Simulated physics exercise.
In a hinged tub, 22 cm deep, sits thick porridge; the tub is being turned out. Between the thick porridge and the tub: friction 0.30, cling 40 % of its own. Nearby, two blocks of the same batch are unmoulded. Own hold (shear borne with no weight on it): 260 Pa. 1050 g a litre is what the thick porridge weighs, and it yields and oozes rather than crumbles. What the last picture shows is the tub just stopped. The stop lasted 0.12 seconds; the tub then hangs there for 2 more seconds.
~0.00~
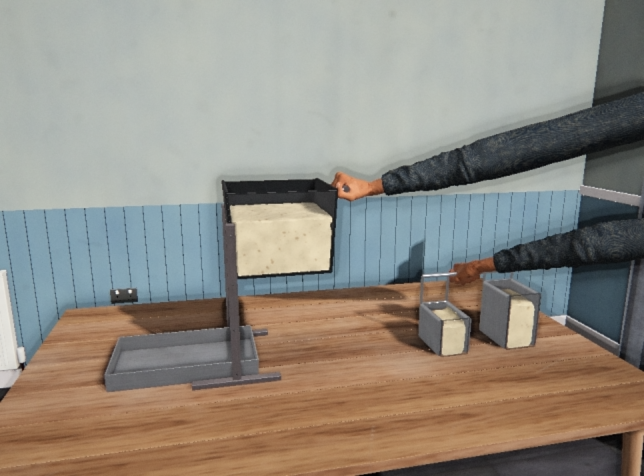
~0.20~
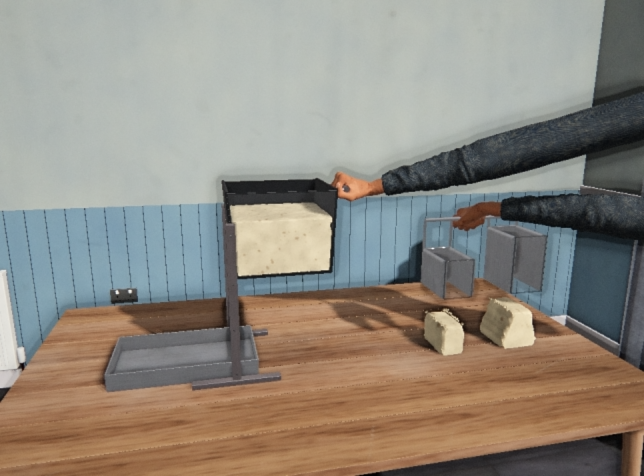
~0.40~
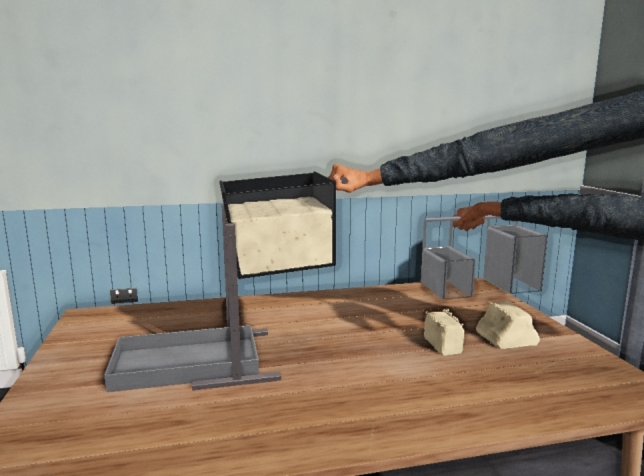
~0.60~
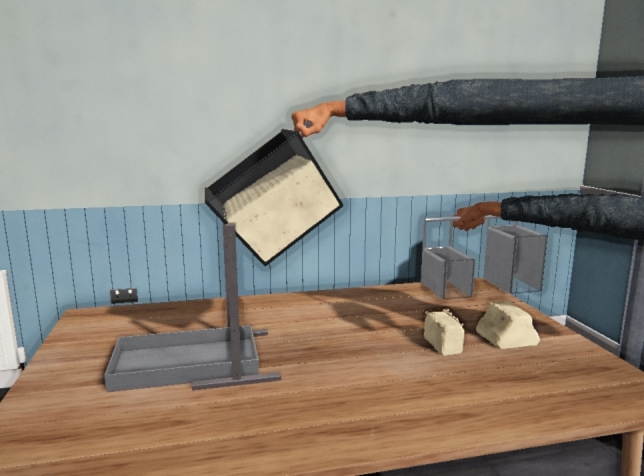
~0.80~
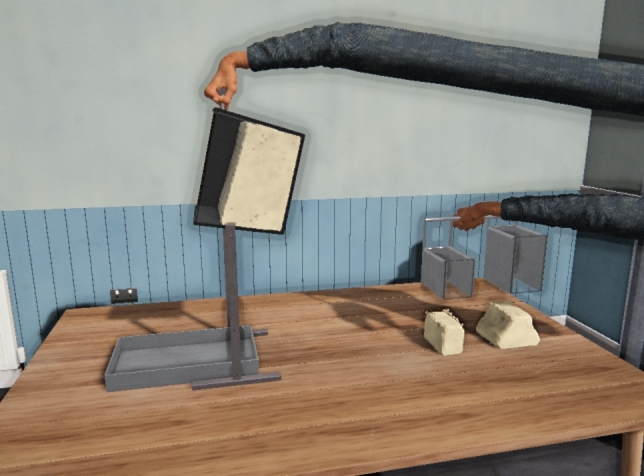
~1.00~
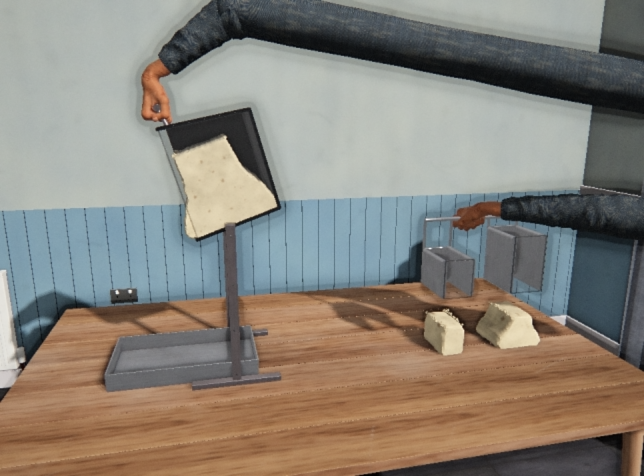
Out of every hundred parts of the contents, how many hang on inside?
Some 0 in every hundred.
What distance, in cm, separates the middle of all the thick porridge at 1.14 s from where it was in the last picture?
Close to 14 centimetres.
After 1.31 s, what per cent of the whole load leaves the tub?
That comes to some 16 per cent of the load.
After 1.14 s, the tub is at 106 degrees and holds 40 %.
After 1.31 s, the tub is at 106 degrees and holds 16 %.
After 1.48 s, the tub is at 106 degrees and holds 0 %.
After 1.65 s, the tub is at 106 degrees and holds 0 %.
After 3.00 s, at the end, the tub is at 106 degrees and holds 0 %.
